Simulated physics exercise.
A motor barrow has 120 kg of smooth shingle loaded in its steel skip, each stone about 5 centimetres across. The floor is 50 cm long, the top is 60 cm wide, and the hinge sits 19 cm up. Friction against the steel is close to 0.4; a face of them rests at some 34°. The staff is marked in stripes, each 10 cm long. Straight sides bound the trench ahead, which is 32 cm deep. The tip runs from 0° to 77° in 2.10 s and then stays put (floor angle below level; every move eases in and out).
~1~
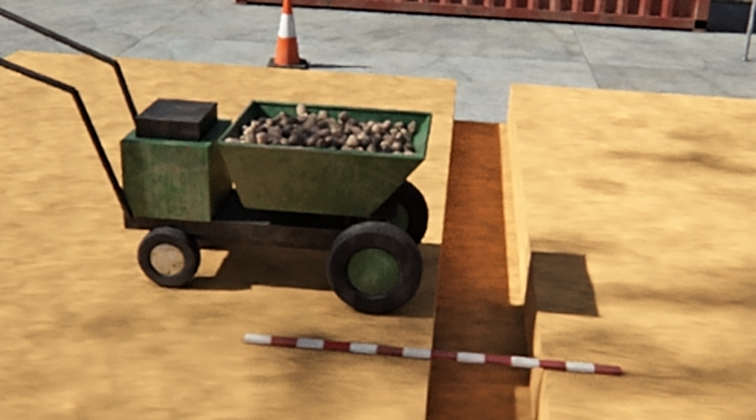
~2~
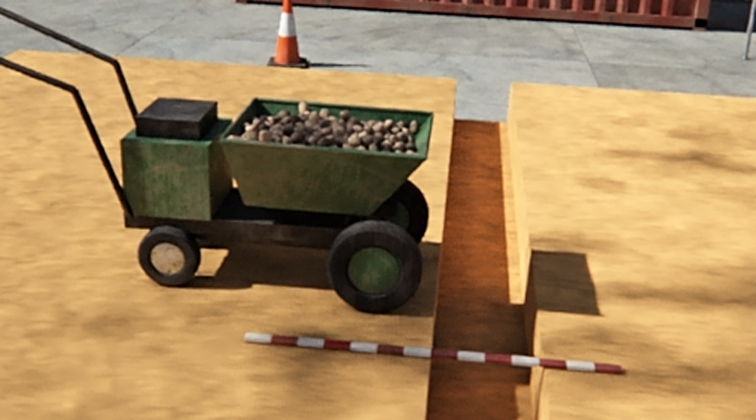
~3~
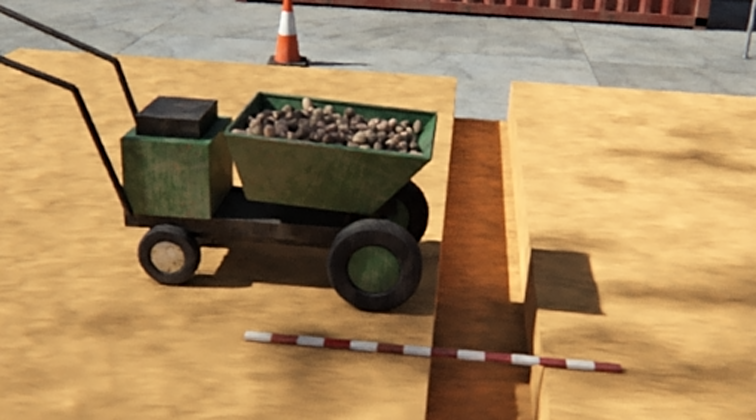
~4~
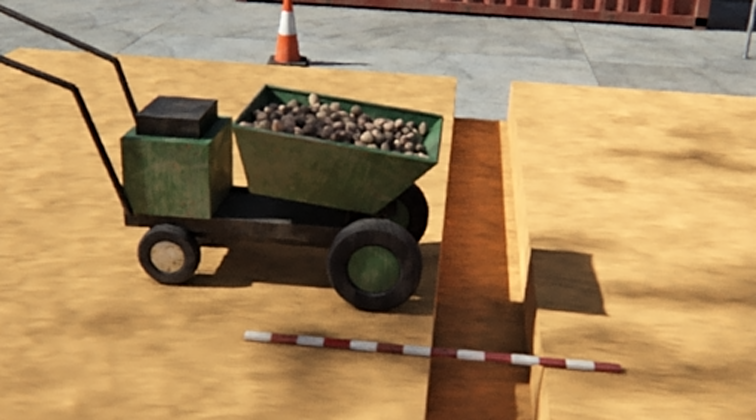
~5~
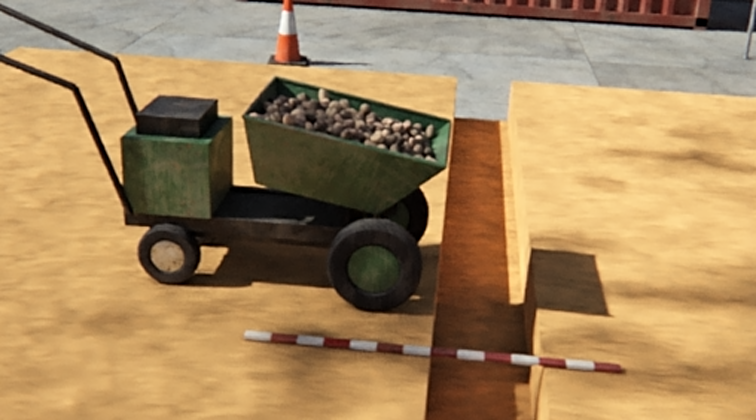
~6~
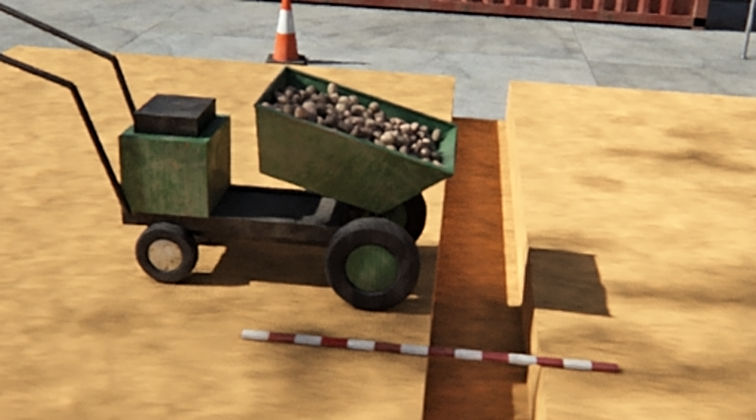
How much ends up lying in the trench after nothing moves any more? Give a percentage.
A share of about 53 per cent.
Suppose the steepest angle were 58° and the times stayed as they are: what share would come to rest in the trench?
The trench would hold about 50% of it.
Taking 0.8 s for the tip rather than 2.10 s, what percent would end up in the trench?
That would give about 40 percent.
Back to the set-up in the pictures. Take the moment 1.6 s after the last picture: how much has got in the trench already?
I'd say near 35 per cent at that time.
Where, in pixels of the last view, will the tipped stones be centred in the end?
Roughly (523, 329), I'd say.
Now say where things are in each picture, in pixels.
In the first picture, the skip is at 0°, its lip at (424, 159); the top of the load is at (318, 121).
In the second picture, the skip is at 1°, its lip at (426, 158); the top of the load is at (320, 119).
The third picture shows lip at (431, 159), floor tilted 3°, highest stones at (310, 116).
In the fourth picture, the skip is at 6°, its lip at (437, 162); the top of the load is at (316, 112).
The fifth picture shows lip at (446, 167), floor tilted 10°, highest stones at (301, 104).
In the sixth picture, the skip is at 15°, its lip at (454, 173); the top of the load is at (306, 97).
Then, 1.0 s after the last picture the floor is at 65°, 90 % in the skip, 7 % in the trench, 3 % past the trench; the foremost stones are at (555, 289).
Then, 1.6 s after the last picture the floor is at 77°, 17 % in the skip, 36 % in the trench, 47 % past the trench; the foremost stones are at (712, 302).
Then, 1.9 s after the last picture the floor is at 77°, 2 % in the skip, 49 % in the trench, 49 % past the trench; the foremost stones are at (752, 304).
Then, 3.9 s after the last picture the floor is at 77°, 0 % in the skip, 53 % in the trench, 47 % past the trench; the foremost stones are at (755, 304).
